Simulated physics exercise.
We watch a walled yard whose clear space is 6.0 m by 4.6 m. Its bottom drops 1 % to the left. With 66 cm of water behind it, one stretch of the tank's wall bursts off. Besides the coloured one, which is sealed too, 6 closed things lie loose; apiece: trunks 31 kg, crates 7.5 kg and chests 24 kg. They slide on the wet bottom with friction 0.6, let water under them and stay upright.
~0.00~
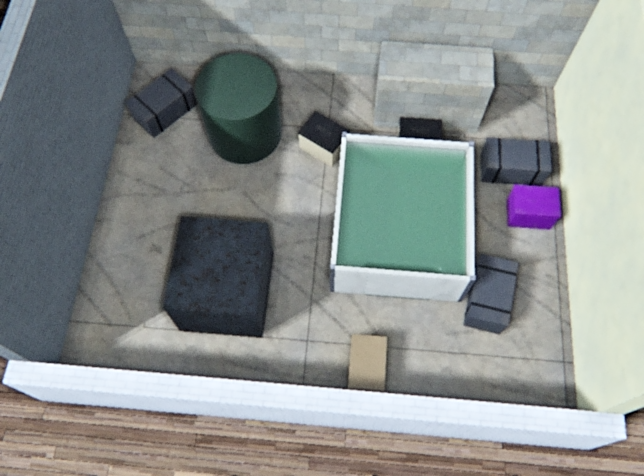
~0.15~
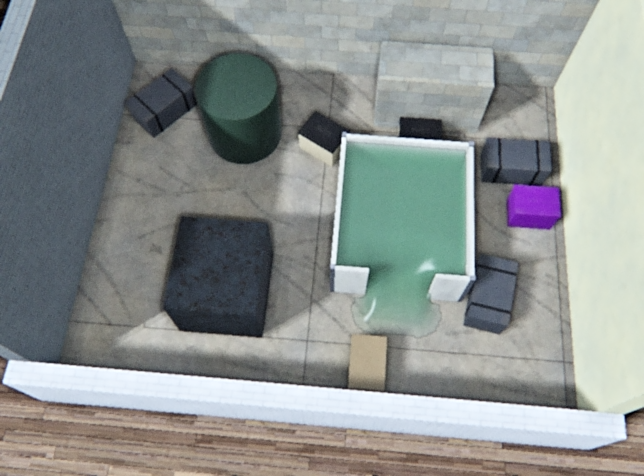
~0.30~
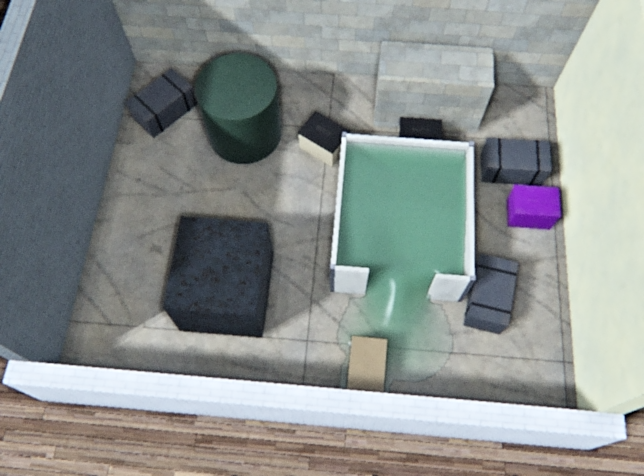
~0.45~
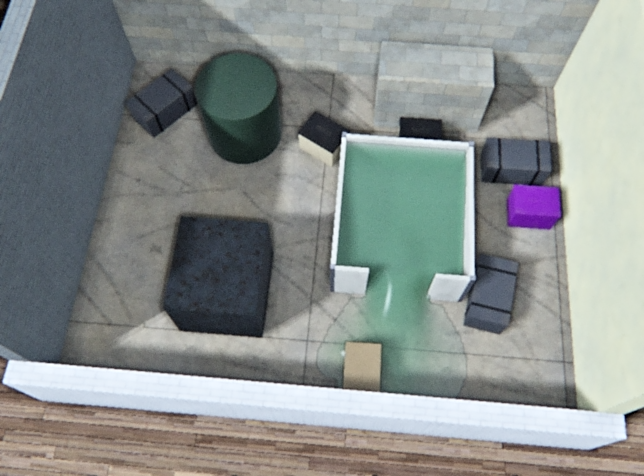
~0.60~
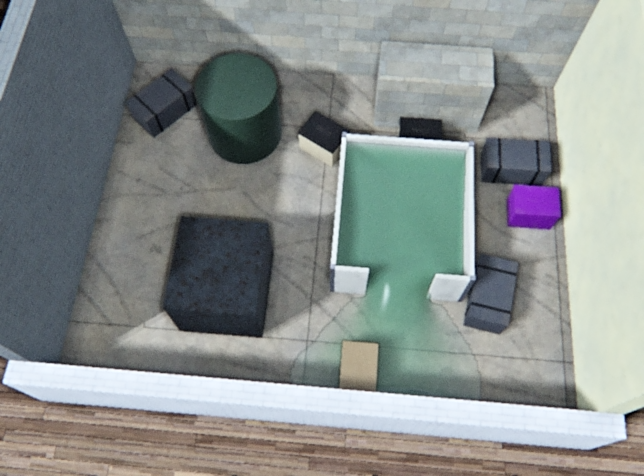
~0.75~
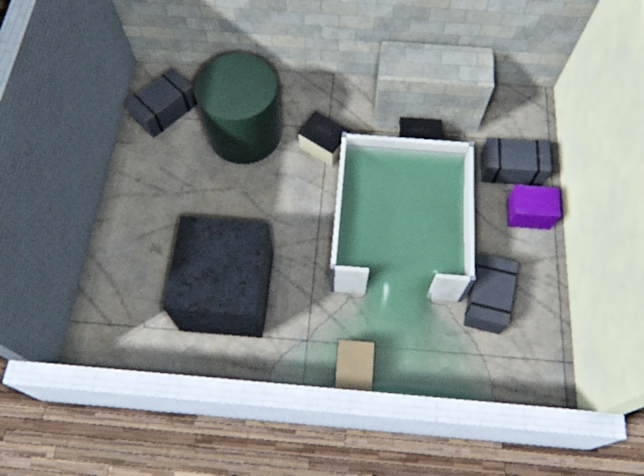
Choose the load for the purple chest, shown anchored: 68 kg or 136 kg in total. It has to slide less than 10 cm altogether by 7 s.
I expect that the smaller load will do.
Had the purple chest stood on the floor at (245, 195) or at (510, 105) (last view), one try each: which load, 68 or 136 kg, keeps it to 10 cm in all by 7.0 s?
In turn: The smaller is enough; the smaller is enough.
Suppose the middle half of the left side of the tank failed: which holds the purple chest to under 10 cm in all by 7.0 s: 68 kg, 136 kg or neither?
Then the smaller load will do.
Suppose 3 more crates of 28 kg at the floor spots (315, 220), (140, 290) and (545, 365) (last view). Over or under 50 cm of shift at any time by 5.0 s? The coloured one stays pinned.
In turn: Less, under, more.
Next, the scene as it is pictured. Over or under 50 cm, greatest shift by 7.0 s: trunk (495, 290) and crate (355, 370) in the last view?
In turn: Past it, past it.
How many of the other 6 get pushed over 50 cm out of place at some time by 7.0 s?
2 of them.
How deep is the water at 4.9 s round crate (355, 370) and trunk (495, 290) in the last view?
About 14 and 10 cm.
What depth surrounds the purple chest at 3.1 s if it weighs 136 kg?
Roughly 10 cm.
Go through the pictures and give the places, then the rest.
In the first frame, the purple chest at (538, 200) rests on the ground; 2.5 m2 under water; 0 of 7 have shifted.
In the second frame, the purple chest at (538, 200), on the bottom; 3.0 m2 under water; 0 of 7 have shifted.
In the third frame, the purple chest at (538, 200), on the bottom; 3.6 m2 under water; 0 of 7 have shifted.
In the fourth frame, the purple chest at (538, 200), on the bottom; 4.2 m2 under water; 1 of 7 have shifted.
In the fifth frame, the purple chest at (538, 200), on the bottom; 4.7 m2 under water; 1 of 7 have shifted.
In the sixth frame, the purple chest at (538, 200), on the bottom; 5.1 m2 under water; 1 of 7 have shifted.
After 1.4 s the purple chest would be 0 cm from its start with 68 kg and 0 cm from its start with 136 kg; 0 cm of water round it then.
After 3.1 s the purple chest would be 0 cm from its start with 68 kg and 0 cm from its start with 136 kg; 10 cm of water round it then.
After 4.9 s the purple chest would be 0 cm from its start with 68 kg and 0 cm from its start with 136 kg; 11 cm of water round it then.
After 7.0 s the purple chest would be 0 cm from its start with 68 kg and 0 cm from its start with 136 kg; 9 cm of water round it then.
